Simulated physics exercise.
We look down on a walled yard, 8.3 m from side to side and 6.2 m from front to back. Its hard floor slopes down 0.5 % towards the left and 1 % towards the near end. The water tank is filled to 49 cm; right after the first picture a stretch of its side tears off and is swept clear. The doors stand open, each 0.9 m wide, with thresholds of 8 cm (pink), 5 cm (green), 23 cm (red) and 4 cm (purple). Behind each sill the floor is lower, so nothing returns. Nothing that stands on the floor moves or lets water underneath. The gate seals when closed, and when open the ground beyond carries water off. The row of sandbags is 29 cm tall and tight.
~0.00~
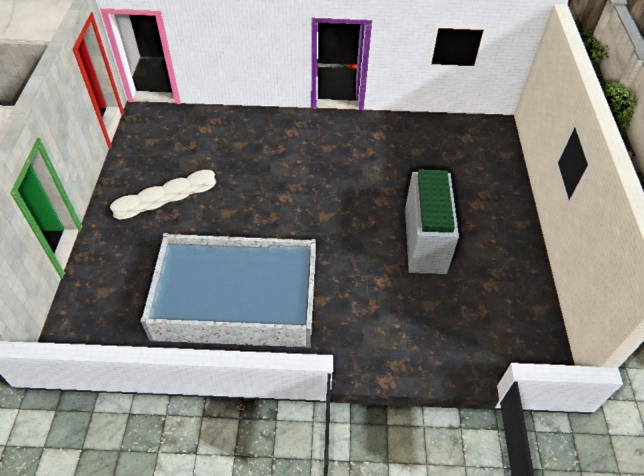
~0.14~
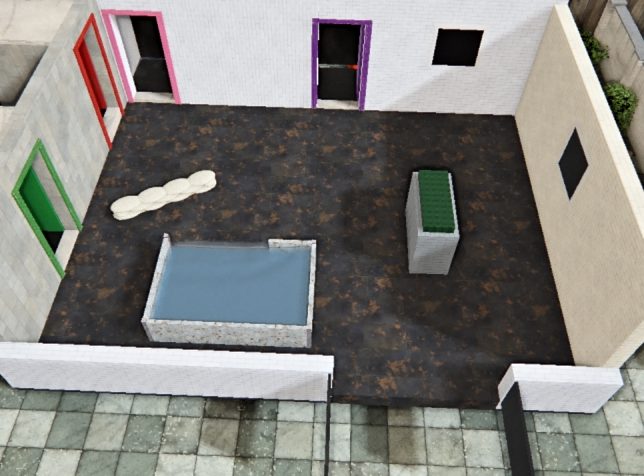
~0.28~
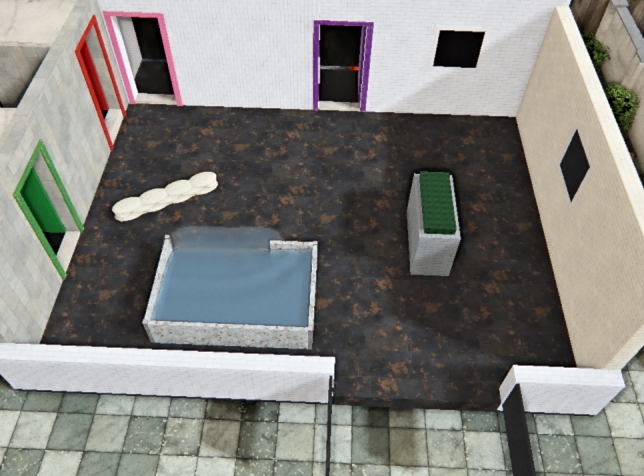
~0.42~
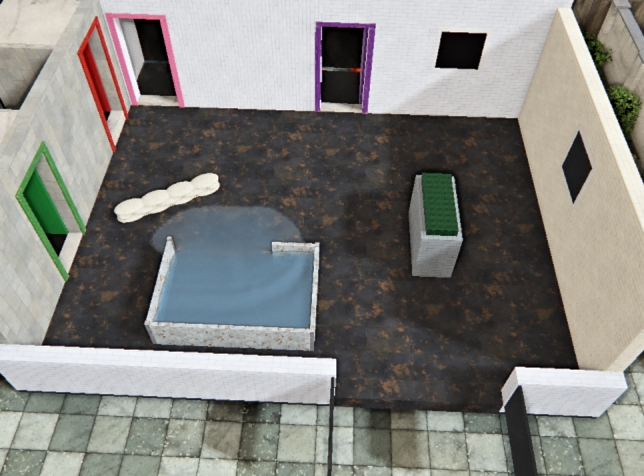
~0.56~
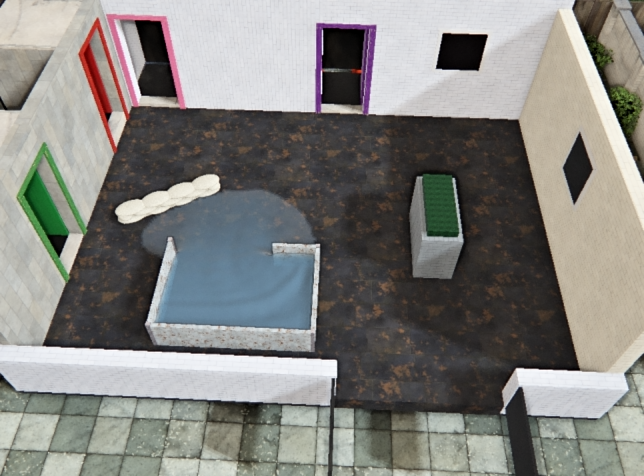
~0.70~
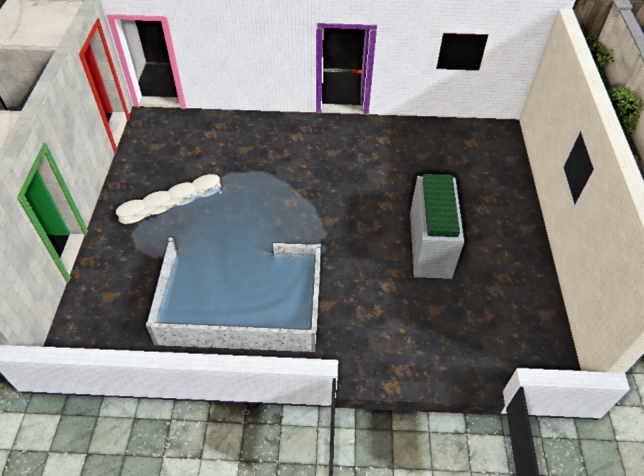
Water in a stone-walled tank sits still until most of the tank's far side disappears, then pours out through the gap onto the dark yard floor. The shallow sheet spreads away from the tank, widening to both sides, and reaches the pale, lumpy barrier lying near the green-framed doorway.
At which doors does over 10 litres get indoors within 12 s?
Door by door: At the pink door it does not reach the limit; at the green door it passes the limit; at the red door it keeps below the limit; at the purple door it goes over the limit.
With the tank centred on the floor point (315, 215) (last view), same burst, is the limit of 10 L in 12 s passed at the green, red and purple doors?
Then: Green below, red below, purple above.
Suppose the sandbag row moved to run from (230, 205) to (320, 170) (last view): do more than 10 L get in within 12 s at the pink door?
Then: Pink over.
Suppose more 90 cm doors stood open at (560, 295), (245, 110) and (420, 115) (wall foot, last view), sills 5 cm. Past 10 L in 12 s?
In turn: Below, above, under.
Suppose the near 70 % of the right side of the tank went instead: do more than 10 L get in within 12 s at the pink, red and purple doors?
Then: Pink under, red below, purple below.
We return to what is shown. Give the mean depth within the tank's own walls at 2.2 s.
About 22 cm.
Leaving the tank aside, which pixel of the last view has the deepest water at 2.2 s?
At about (193, 205).
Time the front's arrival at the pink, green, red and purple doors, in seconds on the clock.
Arrival: Pink 2.4 s, green 2.0 s, red 3.4 s, purple 2.2 s.
After 1.4 s water covers 20 % of the floor and is deepest (35 cm) near (202, 205); pink door not reached, green door not reached, red door not reached, purple door not reached.
After 2.2 s water covers 25 % of the floor and is deepest (28 cm) near (193, 205); pink door not reached, green door 9 cm at the sill, 0 L in, red door not reached, purple door not reached.
After 3.5 s water covers 40 % of the floor and is deepest (19 cm) near (35, 370); pink door 3 cm at the sill, 0 L in, green door 10 cm at the sill, 39 L in, red door 3 cm at the sill, 0 L in, purple door 10 cm at the sill, 37 L in.
After 7.0 s water covers 70 % of the floor and is deepest (10 cm) near (35, 370); pink door 4 cm at the sill, 0 L in, green door 6 cm at the sill, 80 L in, red door 5 cm at the sill, 0 L in, purple door 5 cm at the sill, 67 L in.
After 12.0 s water covers 95 % of the floor and is deepest (8 cm) near (35, 370); pink door 2 cm at the sill, 0 L in, green door 5 cm at the sill, 87 L in, red door 3 cm at the sill, 0 L in, purple door 1 cm at the sill, 69 L in.
